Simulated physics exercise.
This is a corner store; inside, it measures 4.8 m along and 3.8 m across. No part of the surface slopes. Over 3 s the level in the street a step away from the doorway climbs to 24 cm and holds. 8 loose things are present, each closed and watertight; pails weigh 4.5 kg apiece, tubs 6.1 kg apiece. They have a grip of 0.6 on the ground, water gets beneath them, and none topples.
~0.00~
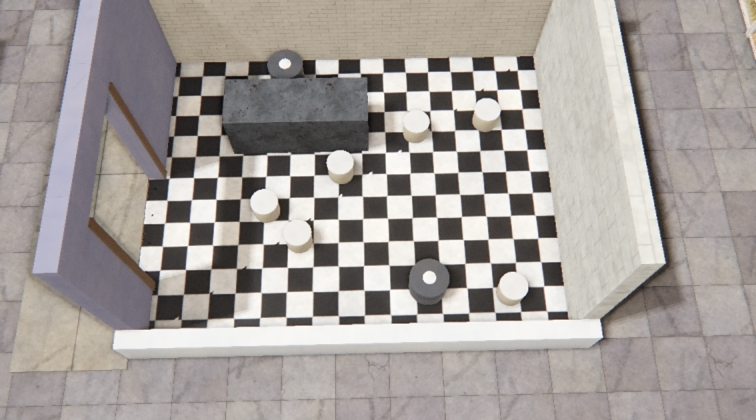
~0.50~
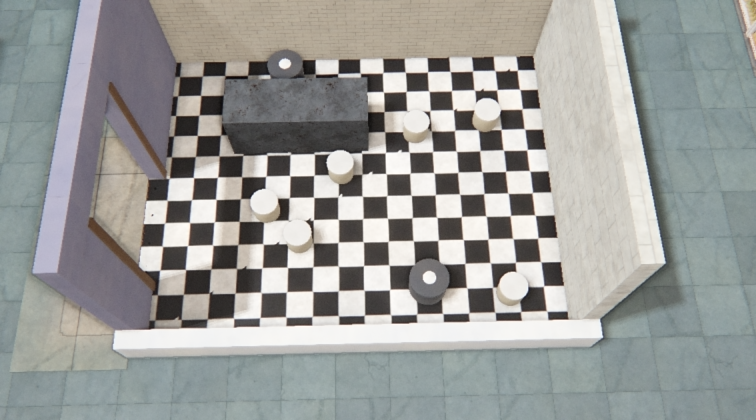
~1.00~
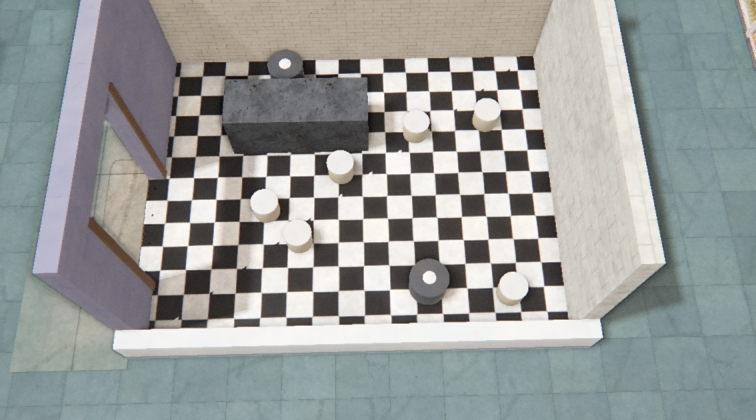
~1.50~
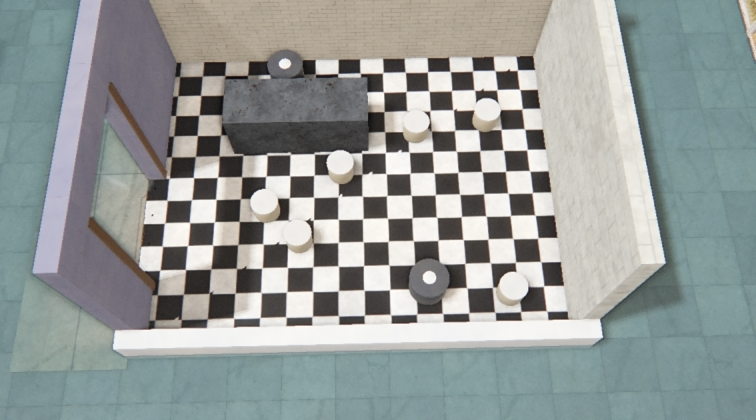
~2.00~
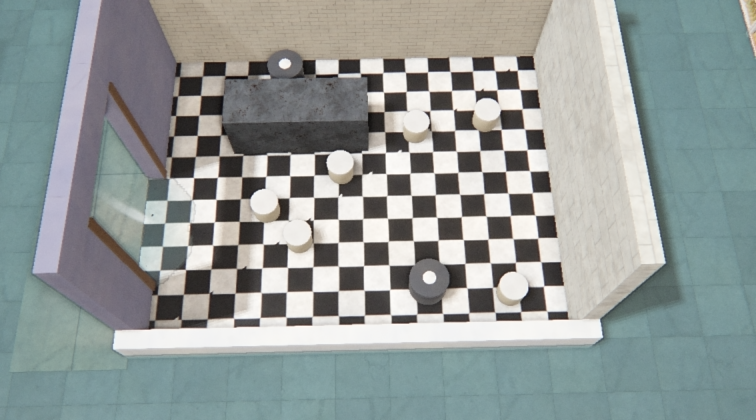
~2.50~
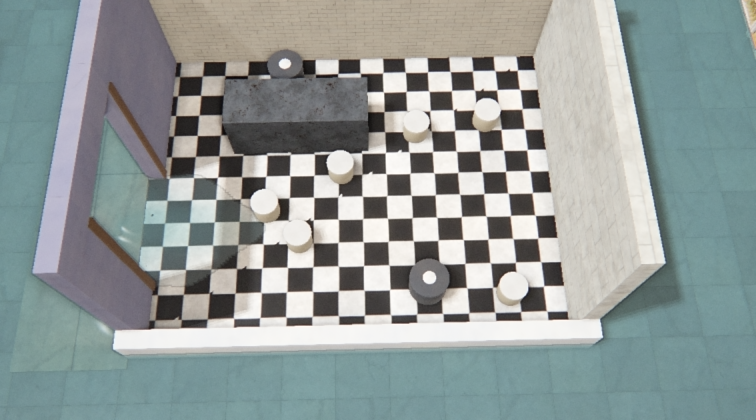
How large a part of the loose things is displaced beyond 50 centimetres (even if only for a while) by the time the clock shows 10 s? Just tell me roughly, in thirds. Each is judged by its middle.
Roughly two thirds or more.
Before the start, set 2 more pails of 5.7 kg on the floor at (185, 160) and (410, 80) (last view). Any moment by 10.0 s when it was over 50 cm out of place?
Taking them in order, the first is within that distance and the second is beyond that distance.
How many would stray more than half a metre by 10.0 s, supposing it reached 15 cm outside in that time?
It would come to 5 of them.
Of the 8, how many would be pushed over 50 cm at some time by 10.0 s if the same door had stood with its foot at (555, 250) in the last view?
Then the count would be 6.
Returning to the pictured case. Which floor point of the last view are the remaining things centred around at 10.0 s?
Mean position approx. (425, 128).
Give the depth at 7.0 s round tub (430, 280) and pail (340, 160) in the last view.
Depth approx. 16 cm / 13 cm.
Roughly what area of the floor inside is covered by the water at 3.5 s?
Some 4.5 m2 of it.
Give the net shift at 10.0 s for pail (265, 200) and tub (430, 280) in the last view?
In turn: 350 cm, 60 cm.
After 3.5 s 1 of 8 are over 50 cm from their spots; 0 afloat.
After 4.5 s 3 of 8 are over 50 cm from their spots; 1 afloat.
After 7.0 s 4 of 8 are over 50 cm from their spots; 5 afloat.
After 10.0 s 6 of 8 are over 50 cm from their spots, and 6 have been at some point; 7 afloat.
